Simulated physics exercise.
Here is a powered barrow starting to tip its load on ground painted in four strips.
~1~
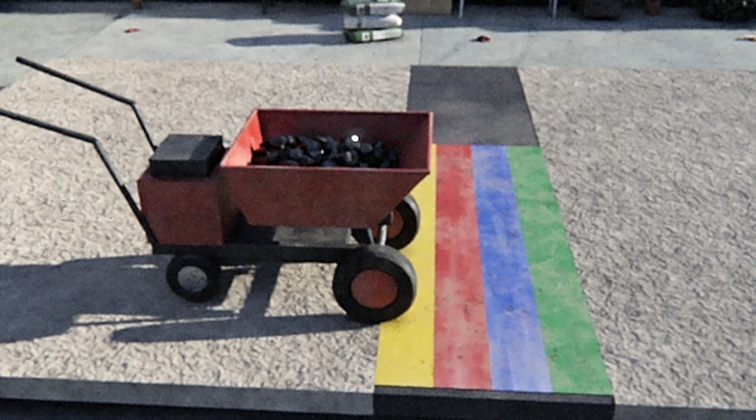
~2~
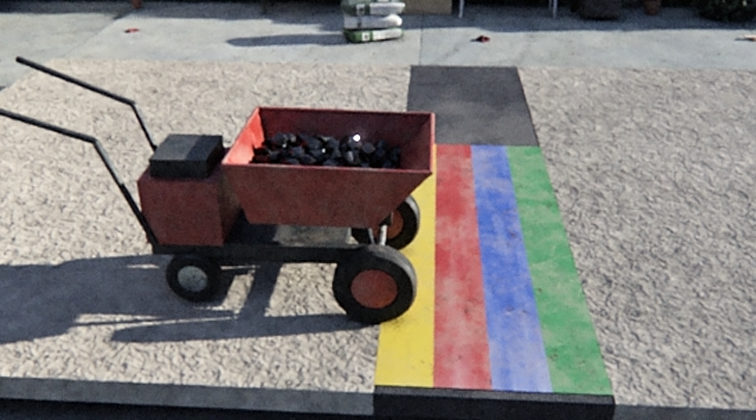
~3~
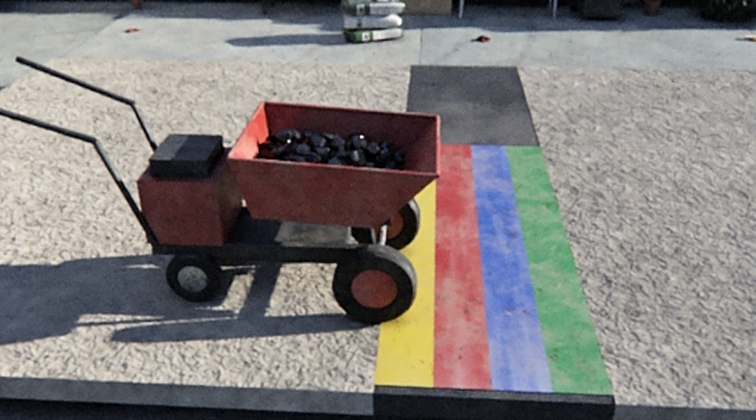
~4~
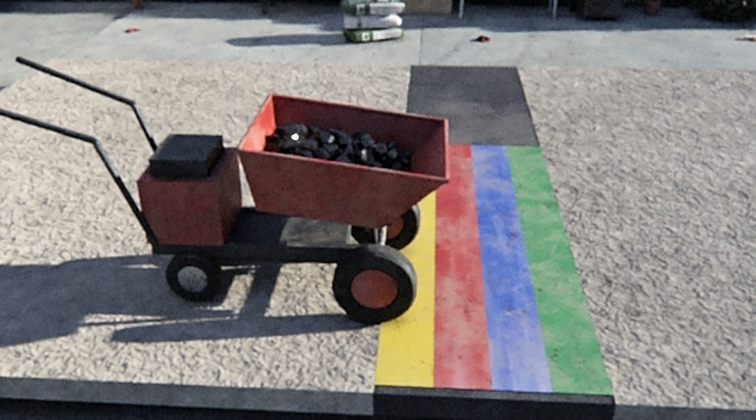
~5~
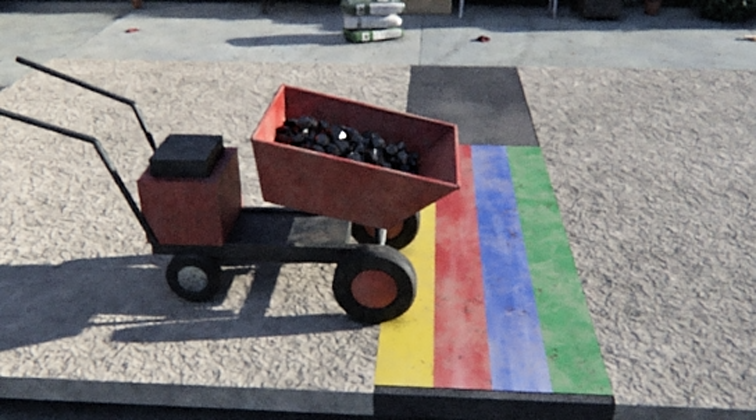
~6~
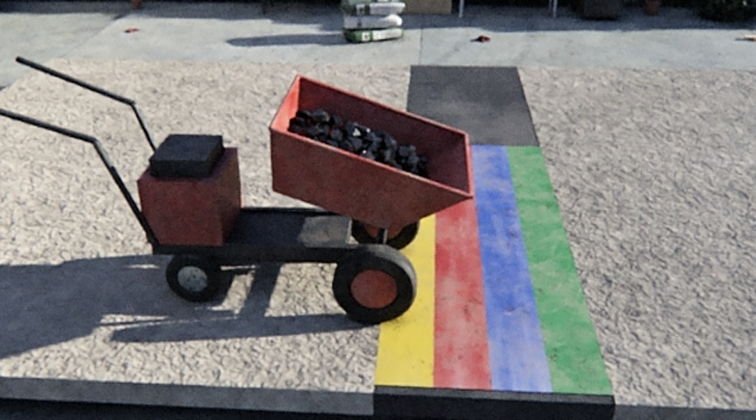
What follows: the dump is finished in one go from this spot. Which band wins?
The green one gets the largest share.
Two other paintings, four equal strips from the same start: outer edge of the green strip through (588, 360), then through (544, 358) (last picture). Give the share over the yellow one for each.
Near 0 % and 0 %.
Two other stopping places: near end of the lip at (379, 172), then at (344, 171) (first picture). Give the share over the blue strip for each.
Roughly 40 per cent, and 30 per cent.
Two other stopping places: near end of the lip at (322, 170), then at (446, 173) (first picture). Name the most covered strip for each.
First red, then the strip in green.
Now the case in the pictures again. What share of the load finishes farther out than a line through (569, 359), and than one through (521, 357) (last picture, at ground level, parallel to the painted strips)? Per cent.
About 30 and 70 per cent.
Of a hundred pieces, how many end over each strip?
In per cent, yellow strip 0, red strip 0, blue strip 20 and green strip 35.
Just after the last frame, skip tipped steeply; every one in the skip.
A moment on, skip tipped right over; the larger part in the skip; about a tenth over the blue strip; about a tenth over the green strip.
Further on, skip tipped right over; roughly a third in the skip; roughly a quarter over the blue strip; roughly a third over the green strip; about a tenth off the paint.
When it is over, skip tipped right over; roughly a third in the skip; not one over the yellow strip; not one over the red strip; roughly a quarter over the blue strip; roughly a third over the green strip; roughly a quarter off the paint.
